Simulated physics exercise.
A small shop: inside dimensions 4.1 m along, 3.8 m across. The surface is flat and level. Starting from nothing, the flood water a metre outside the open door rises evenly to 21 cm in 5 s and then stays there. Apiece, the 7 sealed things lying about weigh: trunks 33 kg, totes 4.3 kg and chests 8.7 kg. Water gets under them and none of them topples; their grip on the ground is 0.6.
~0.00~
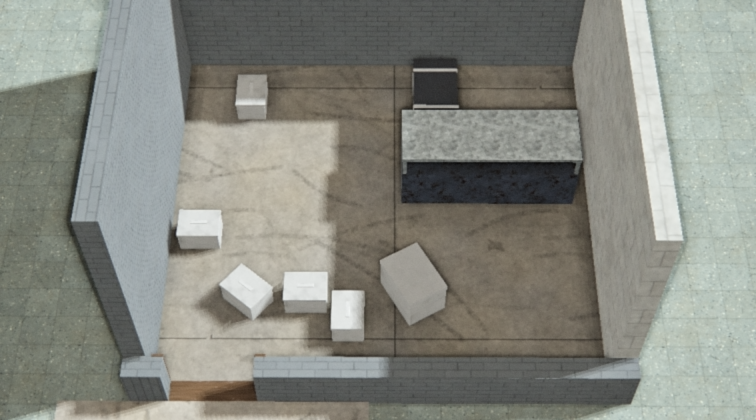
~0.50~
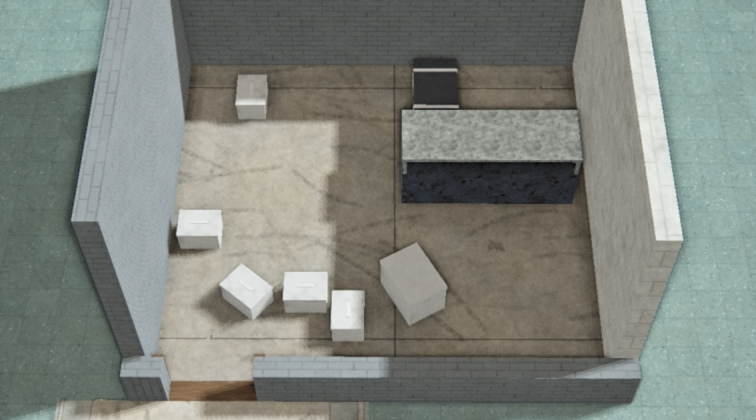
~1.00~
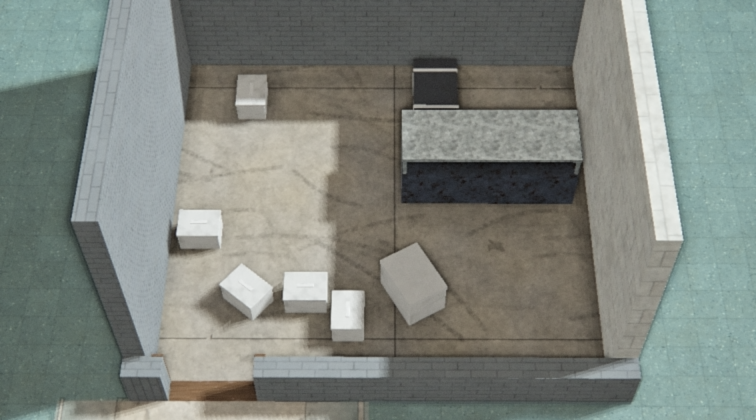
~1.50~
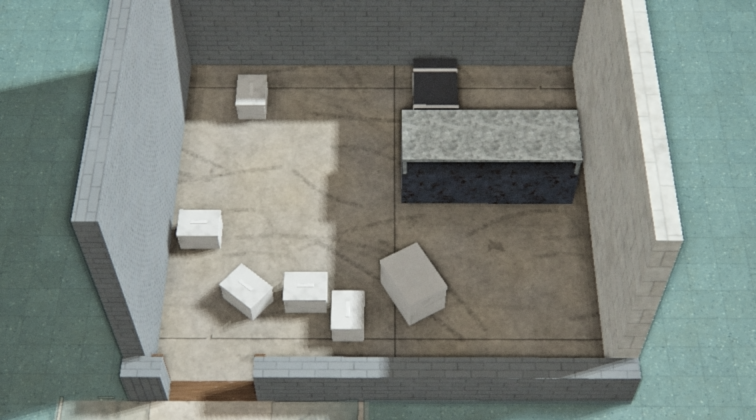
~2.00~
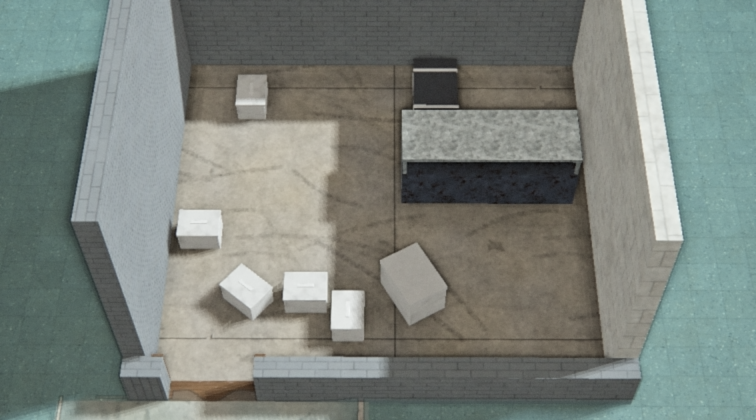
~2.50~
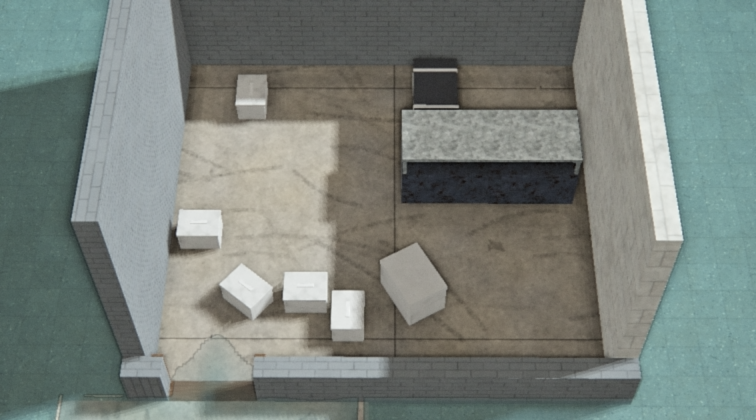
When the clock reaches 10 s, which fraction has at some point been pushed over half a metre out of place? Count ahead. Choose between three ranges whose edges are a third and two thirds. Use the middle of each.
The range is the middle one, a third to two thirds.
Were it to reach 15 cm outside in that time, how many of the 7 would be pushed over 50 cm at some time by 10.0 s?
Then 4.
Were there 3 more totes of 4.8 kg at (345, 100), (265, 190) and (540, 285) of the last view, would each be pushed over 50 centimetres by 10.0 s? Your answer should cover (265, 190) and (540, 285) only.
First one goes beyond it, second one stays within it.
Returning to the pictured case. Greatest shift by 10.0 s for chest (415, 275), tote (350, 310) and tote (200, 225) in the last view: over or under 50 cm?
Taking them in turn, the first is within the limit, the second within the limit and the third beyond the limit.
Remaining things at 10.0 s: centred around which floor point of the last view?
Roughly at (393, 179).
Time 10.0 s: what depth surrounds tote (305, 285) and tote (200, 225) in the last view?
About 3 and 11 cm.
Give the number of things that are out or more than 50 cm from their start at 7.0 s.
I get 3.
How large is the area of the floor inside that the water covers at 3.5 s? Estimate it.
Roughly 1.5 m2.
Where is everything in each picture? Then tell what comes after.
A trunk at (436, 88), on the bottom; a tote at (199, 223) rests on the ground; 0.0 m2 under water; 0 of 7 have shifted, in the first picture.
A trunk at (436, 88), on the bottom; a tote at (199, 223) rests on the ground; 0.0 m2 under water; 0 of 7 have shifted, in the second picture.
A trunk at (436, 88) rests on the ground; a tote at (199, 223) rests on the ground; water covers 0.0 m2; 0 of 7 have shifted, in the third picture.
A trunk at (436, 88), on the bottom; a tote at (199, 223) rests on the ground; water covers 0.0 m2; 0 of 7 have shifted, in the fourth picture.
A trunk at (436, 88) rests on the ground; a tote at (199, 223) rests on the ground; water covers 0.0 m2; 0 of 7 have shifted, in the fifth picture.
A trunk at (436, 88), on the bottom; a tote at (199, 223), on the bottom; 0.2 m2 under water; 0 of 7 have shifted, in the sixth picture.
After 3.5 s 0 of 7 are over 50 cm from their spots; 0 afloat.
After 4.5 s 1 of 7 are over 50 cm from their spots; 0 afloat.
After 7.0 s 3 of 7 are over 50 cm from their spots; 2 afloat.
After 10.0 s 4 of 7 are over 50 cm from their spots, and 4 have been at some point; 3 afloat.
